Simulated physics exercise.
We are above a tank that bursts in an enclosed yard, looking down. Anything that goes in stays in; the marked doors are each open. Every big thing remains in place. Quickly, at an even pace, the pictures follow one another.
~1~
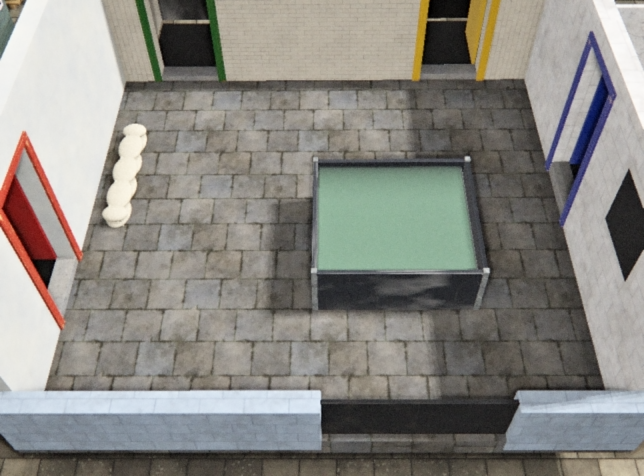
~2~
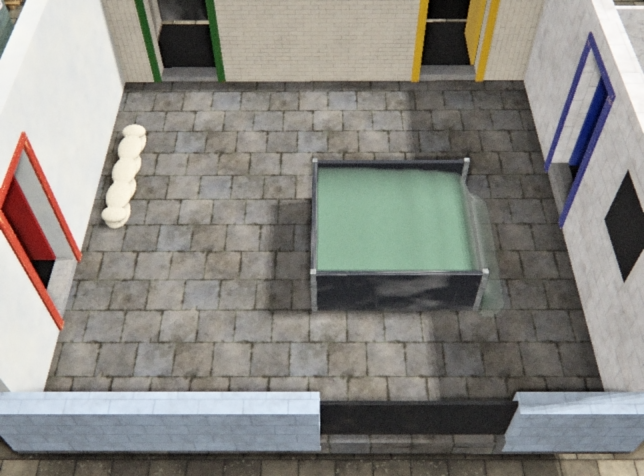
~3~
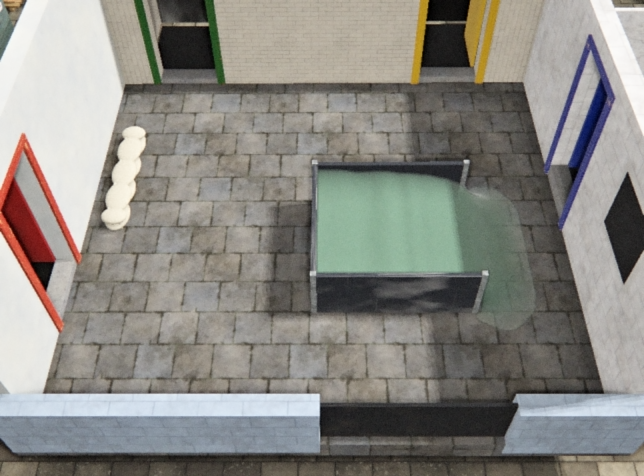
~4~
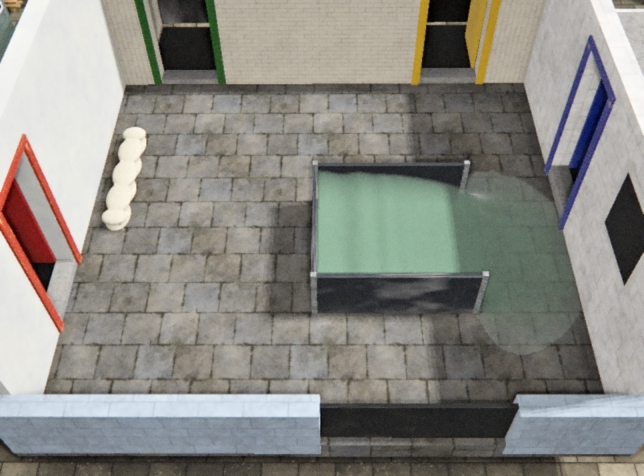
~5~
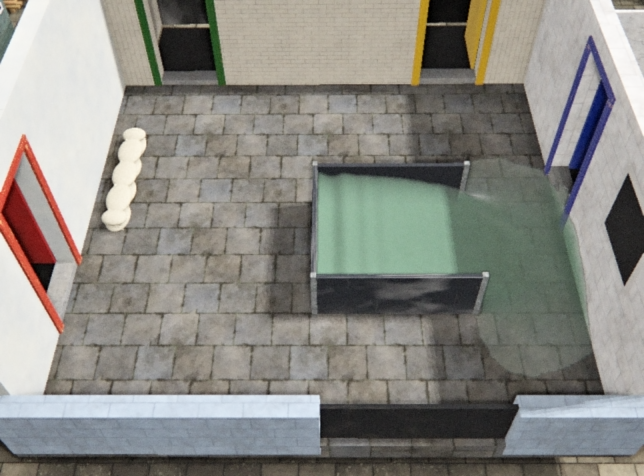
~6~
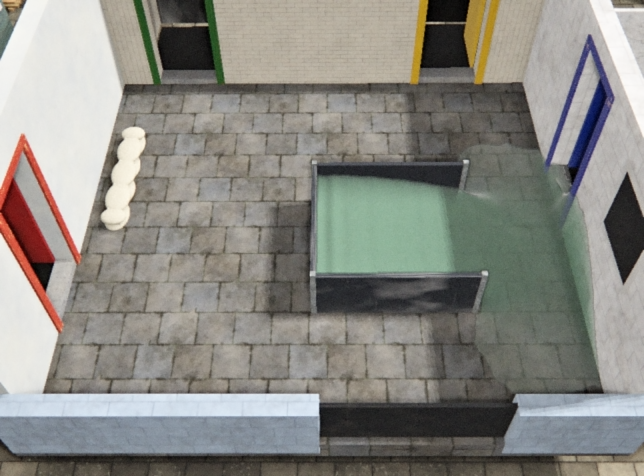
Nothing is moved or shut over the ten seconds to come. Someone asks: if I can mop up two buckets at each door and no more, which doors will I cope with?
The blue door: Too much for you; the green door: You will cope; the red door: You will cope; the yellow door: Too much for you.
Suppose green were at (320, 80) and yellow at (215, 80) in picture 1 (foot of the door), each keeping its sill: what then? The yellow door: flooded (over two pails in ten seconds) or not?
Yellow does not overflow.
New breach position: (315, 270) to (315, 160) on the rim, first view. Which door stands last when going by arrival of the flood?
That's the blue one.
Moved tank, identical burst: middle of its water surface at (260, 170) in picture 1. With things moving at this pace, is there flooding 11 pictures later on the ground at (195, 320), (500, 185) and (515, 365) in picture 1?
In order: Untouched, submerged, submerged.
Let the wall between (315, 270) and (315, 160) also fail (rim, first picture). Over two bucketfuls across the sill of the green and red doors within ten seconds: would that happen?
Lab note: Green above the mark, red above the mark.
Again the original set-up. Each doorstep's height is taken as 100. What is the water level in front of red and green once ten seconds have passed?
I'd put it at close to 60 and 90 per cent.
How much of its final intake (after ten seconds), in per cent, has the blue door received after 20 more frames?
Close to 100 %.
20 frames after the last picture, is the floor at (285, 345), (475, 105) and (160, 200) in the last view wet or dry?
The three points read soaked through, soaked through and clear.
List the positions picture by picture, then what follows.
Still water in the open tank at (395, 217), in the first frame.
Water pours out at (467, 238) and has run to a hidden place, in the second frame.
Water pours out at (466, 243) and has run to (494, 194), in the third frame.
Water pours out at (466, 245) and has run to (560, 329), in the fourth frame.
Water pours out at (466, 246) and has run to (545, 176), in the fifth frame.
Water pours out at (465, 245) and has run to (539, 154), in the sixth frame.
A moment on, water covers 15 % of the floor; the blue door over two buckets in, the green door not reached, the red door not reached, the yellow door not reached.
Next, water covers 30 % of the floor; the blue door far over two buckets in, the green door not reached, the red door not reached, the yellow door under two buckets in.
Then, water covers 55 % of the floor; the blue door far over two buckets in, the green door not reached, the red door not reached, the yellow door over two buckets in.
Later, water covers 90 % of the floor; the blue door far over two buckets in, the green door wet at the sill, nothing in, the red door under two buckets in, the yellow door over two buckets in.
In the end, water covers 95 % of the floor; the blue door far over two buckets in, the green door under two buckets in, the red door under two buckets in, the yellow door over two buckets in.
